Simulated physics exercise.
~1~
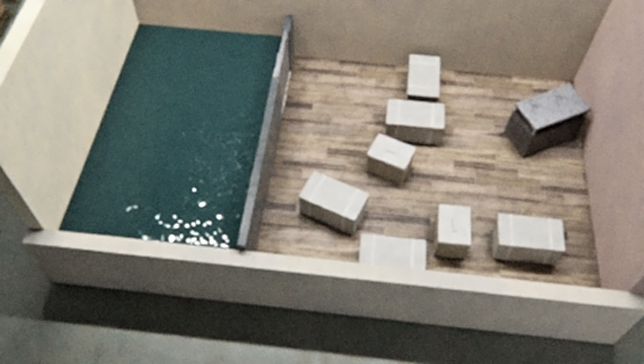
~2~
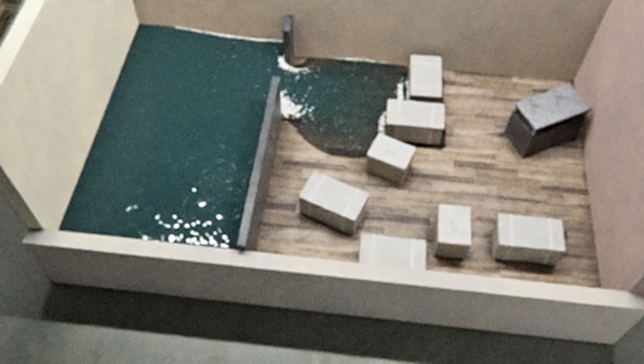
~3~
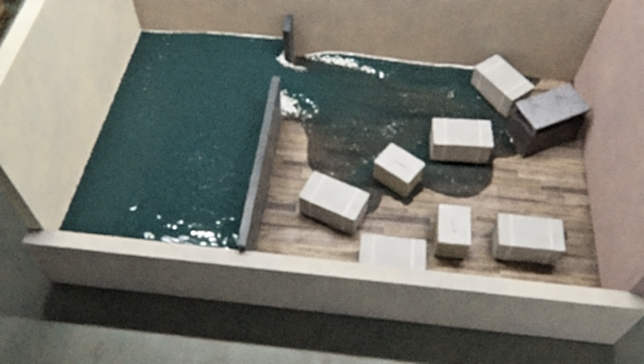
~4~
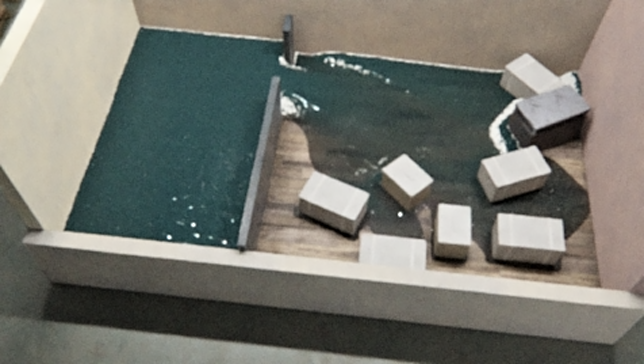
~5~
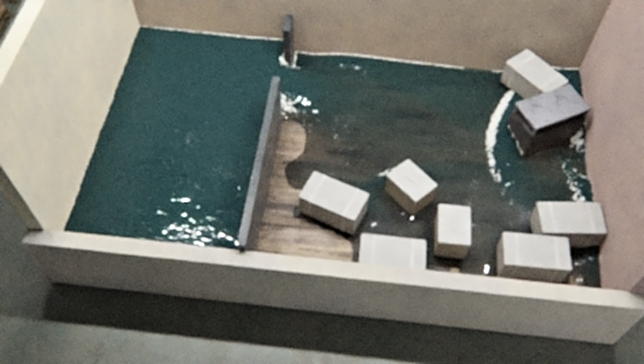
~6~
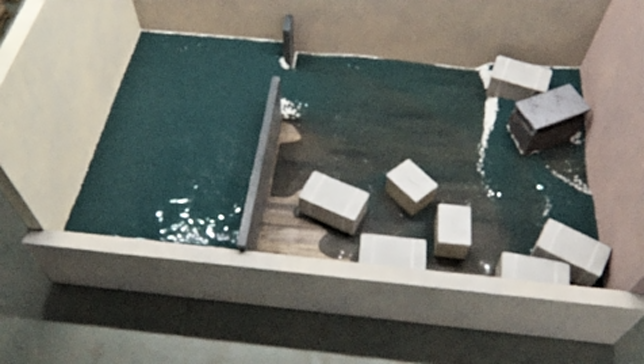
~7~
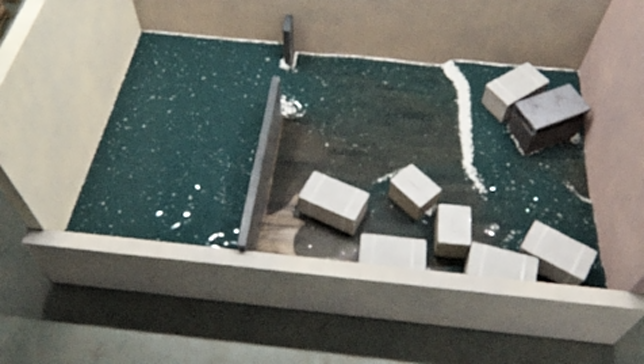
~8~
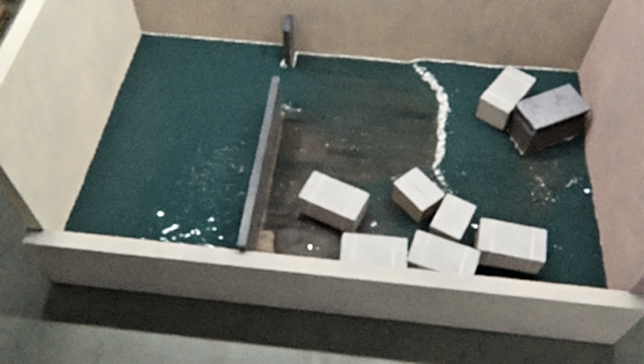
Dark green water bursts through a gap at the back of the partition and spreads across the wooden floor, pushing several pale blocks rightward and toward the front; a foamy ripple then moves back leftward, and some blocks drift left, ending clustered near the front wall.
